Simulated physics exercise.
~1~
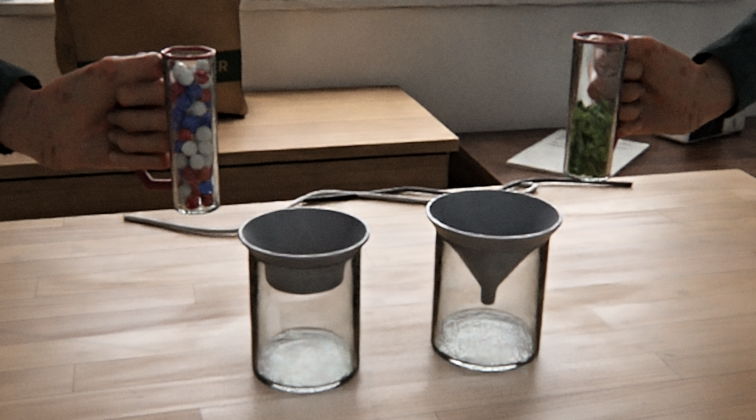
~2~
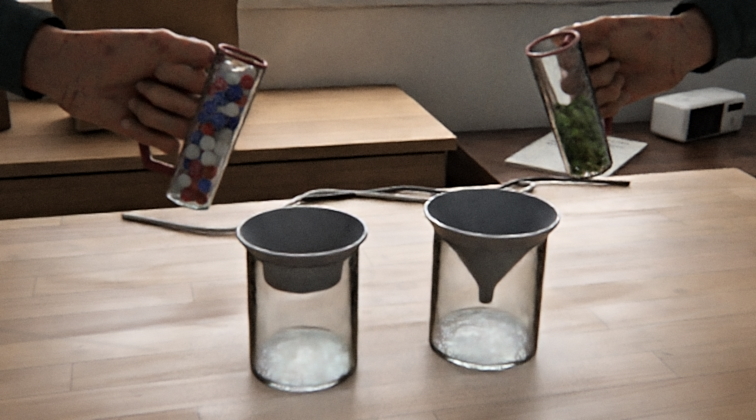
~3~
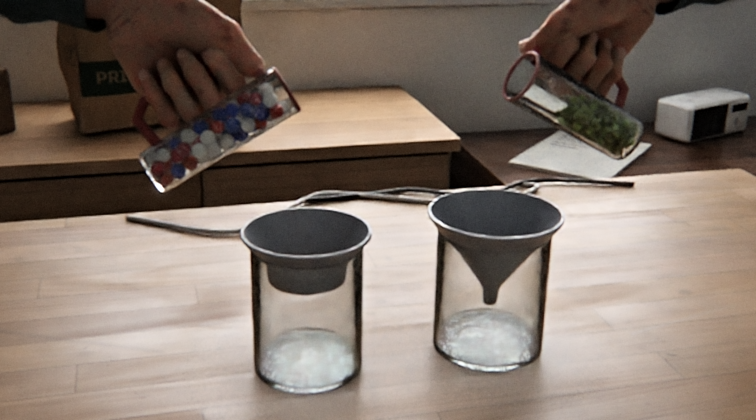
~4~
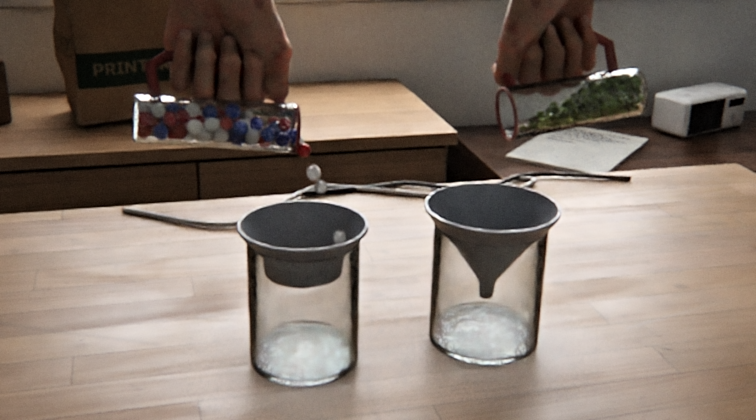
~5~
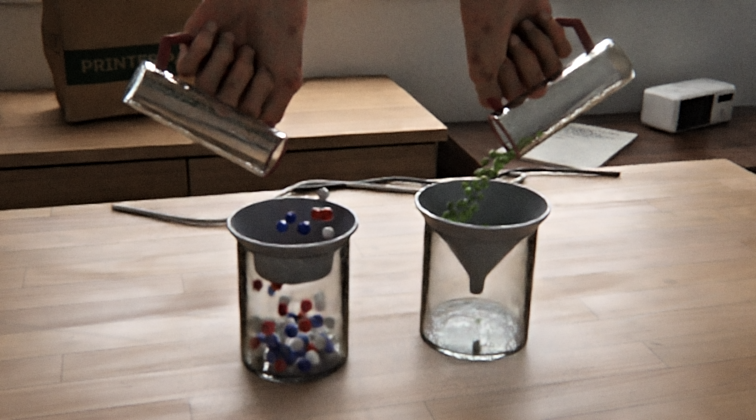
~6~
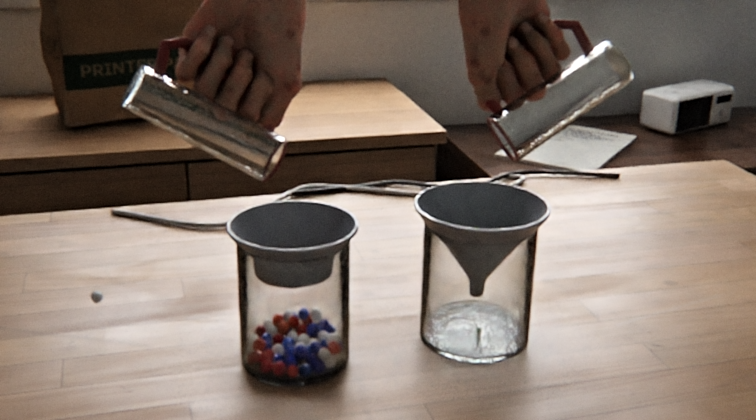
On a wooden table, hands tip cups into funnels; left beads fall through, right green bits jam.
